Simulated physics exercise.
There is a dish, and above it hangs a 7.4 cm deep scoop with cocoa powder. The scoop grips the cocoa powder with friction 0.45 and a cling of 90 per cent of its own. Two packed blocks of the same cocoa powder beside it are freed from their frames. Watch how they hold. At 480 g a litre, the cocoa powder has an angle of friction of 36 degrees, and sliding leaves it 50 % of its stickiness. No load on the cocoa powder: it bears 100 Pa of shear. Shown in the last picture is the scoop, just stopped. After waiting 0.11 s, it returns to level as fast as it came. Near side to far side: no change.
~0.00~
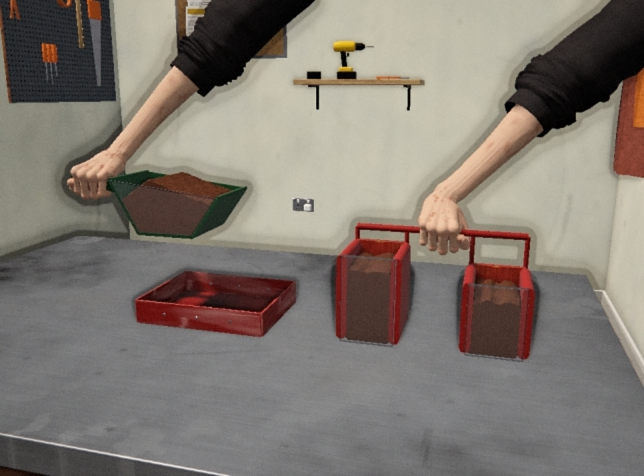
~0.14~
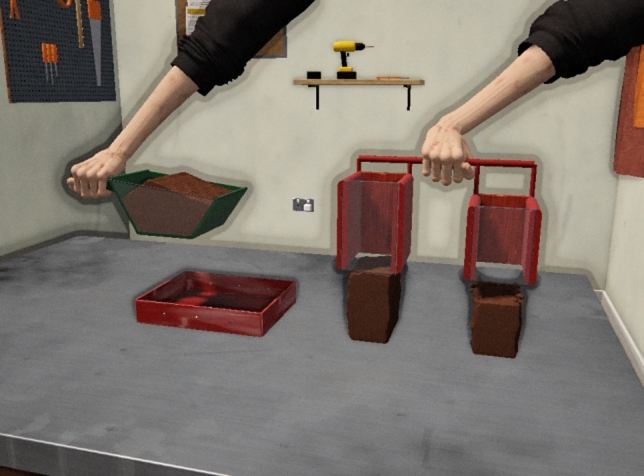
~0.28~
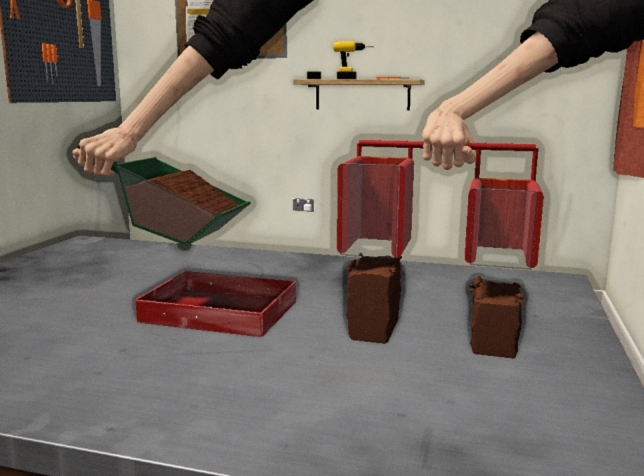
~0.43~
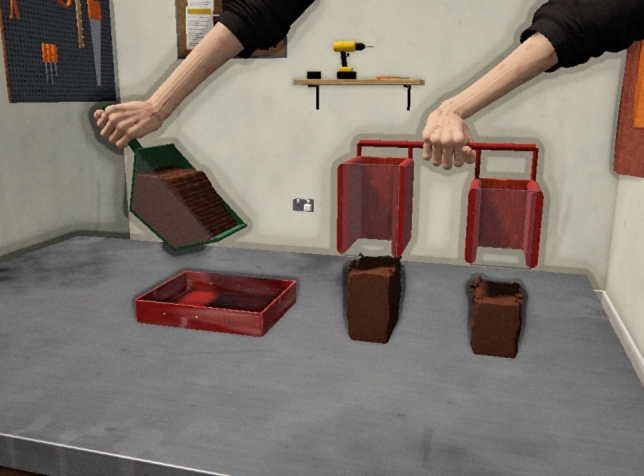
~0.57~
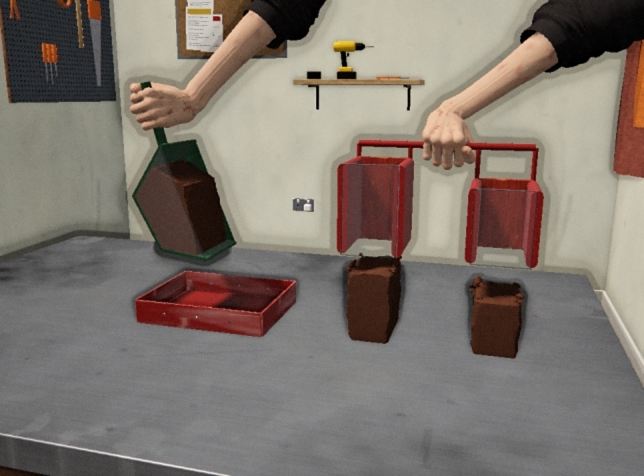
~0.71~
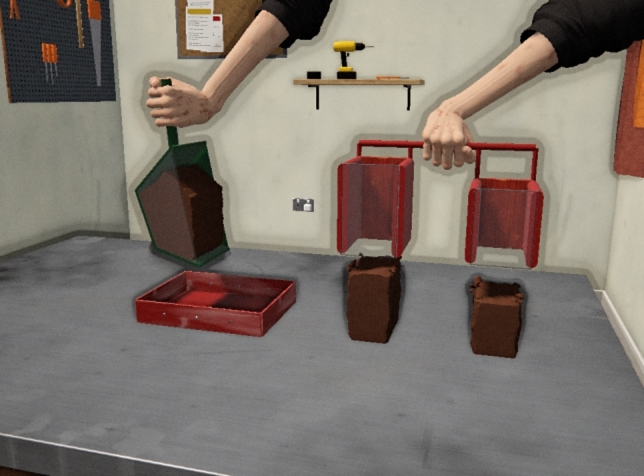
Hand tilting a green scoop of brown powder steeply above a red tray, after another hand lifts red moulds off two brown blocks.
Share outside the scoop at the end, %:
47 %.
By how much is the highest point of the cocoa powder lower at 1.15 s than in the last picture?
Roughly 7.0 centimetres, give or take.
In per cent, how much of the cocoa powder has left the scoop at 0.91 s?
4 per cent.
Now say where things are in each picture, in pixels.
The first picture shows lip at (216, 197), tilt 0 degrees; crest of the cocoa powder at (149, 182); block heights 13 cm, 10.0 cm (left to right).
The second picture shows lip at (216, 198), tilt 1 degrees; crest of the cocoa powder at (147, 181); block heights 13 cm, 9.9 cm (left to right).
The third picture shows lip at (219, 214), tilt 16 degrees; crest of the cocoa powder at (156, 179); block heights 13 cm, 9.9 cm (left to right).
The fourth picture shows lip at (217, 238), tilt 39 degrees; crest of the cocoa powder at (138, 175); block heights 13 cm, 9.9 cm (left to right).
The fifth picture shows lip at (206, 258), tilt 62 degrees; crest of the cocoa powder at (155, 169); block heights 13 cm, 9.9 cm (left to right).
The sixth picture shows lip at (199, 264), tilt 73 degrees; crest of the cocoa powder at (166, 174); block heights 13 cm, 9.9 cm (left to right).
After 0.91 s, the scoop is at 68 degrees and 4 % has left it.
After 1.15 s, the scoop is at 31 degrees and 47 % has left it.
After 1.40 s, the scoop is at 0 degrees and 47 % has left it.
After 1.64 s, the scoop is at 0 degrees and 47 % has left it.
After 1.75 s, the scoop is at 0 degrees and 47 % has left it.
